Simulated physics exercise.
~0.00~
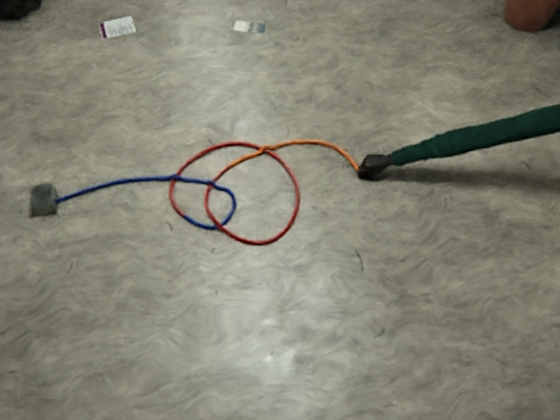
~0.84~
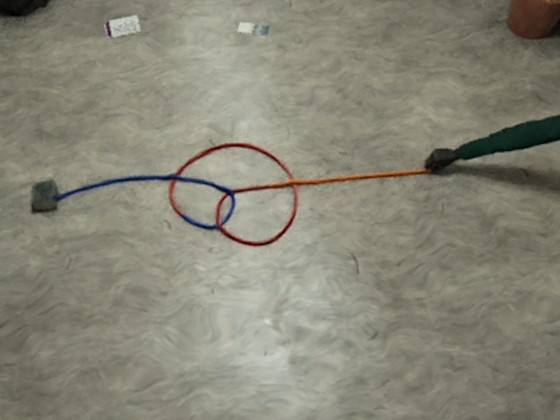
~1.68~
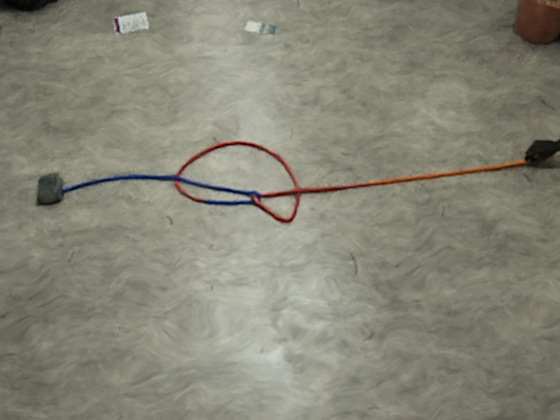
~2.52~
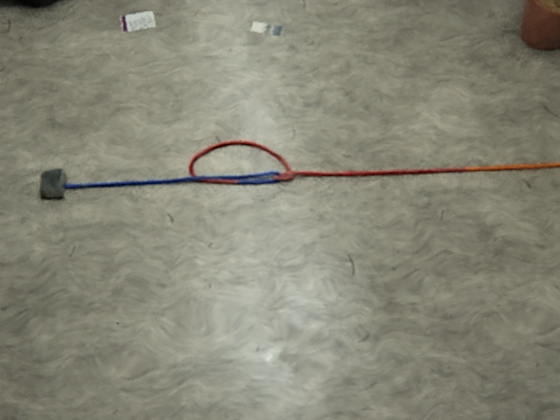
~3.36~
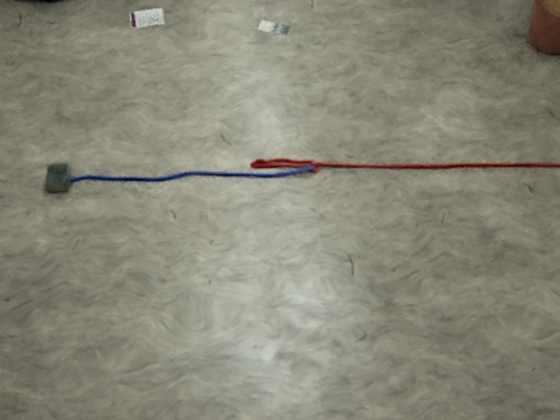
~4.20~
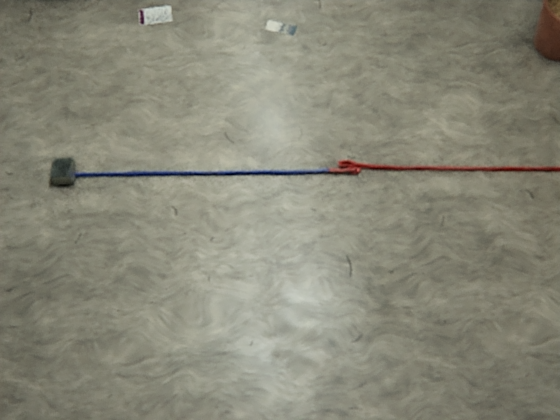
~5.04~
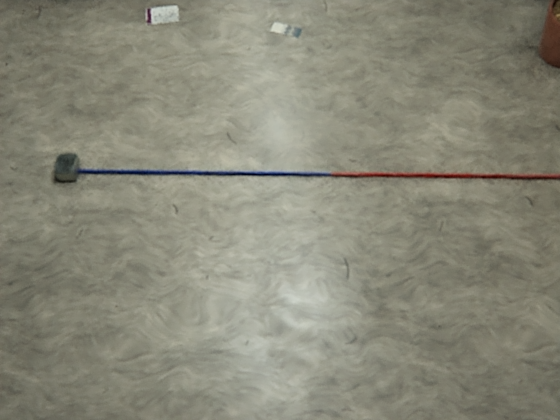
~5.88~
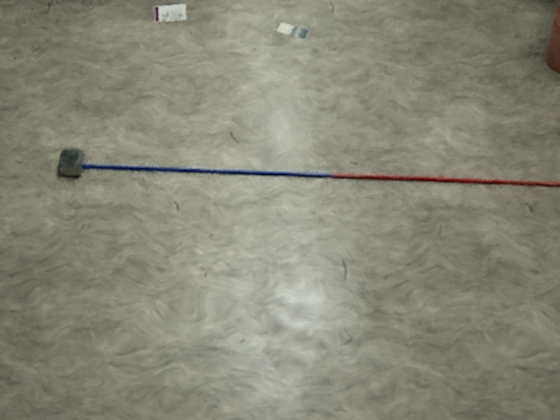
In the video, a blue, red and orange rope lies in overlapping loops on a grey floor, its left end held by a small block. A green-sleeved arm pulls the right end rightward, and the loops shrink and vanish, leaving the rope straight with no knot.
